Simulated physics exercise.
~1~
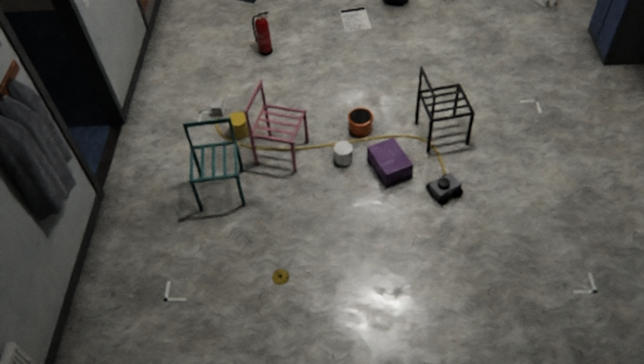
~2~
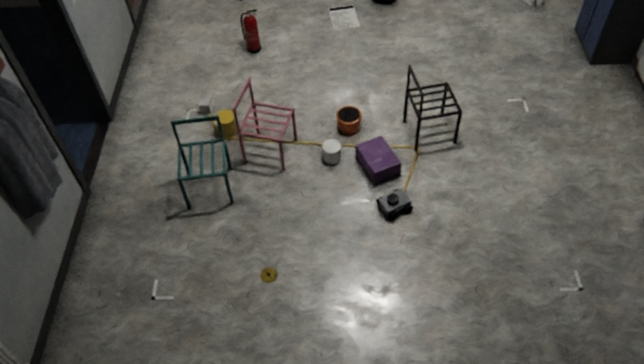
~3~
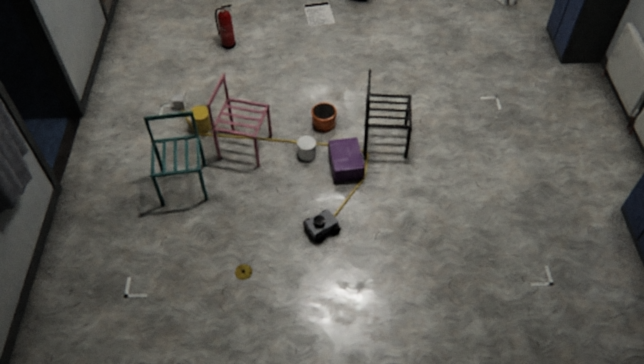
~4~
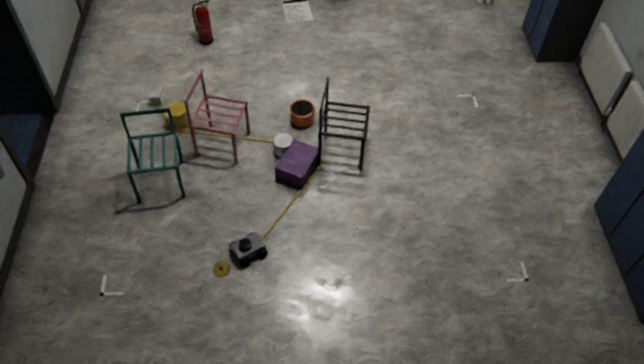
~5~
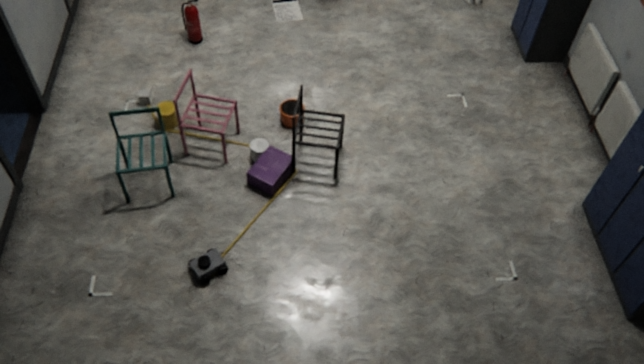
At the start, a thin yellow lead runs across a grey hallway floor among teal, pink and black chairs, a yellow bin, an orange pot, a white tub and a purple crate, ending at a small dark cart on the right. The cart travels left and toward the viewer while the view pans slightly right. As the lead draws in, the black chair turns and shifts left, and the purple crate is pushed left too. Later the white tub also slides a little. Finally, the cart sits over the round yellow mark, the lead stretching straight to it from the crate, all chairs upright.
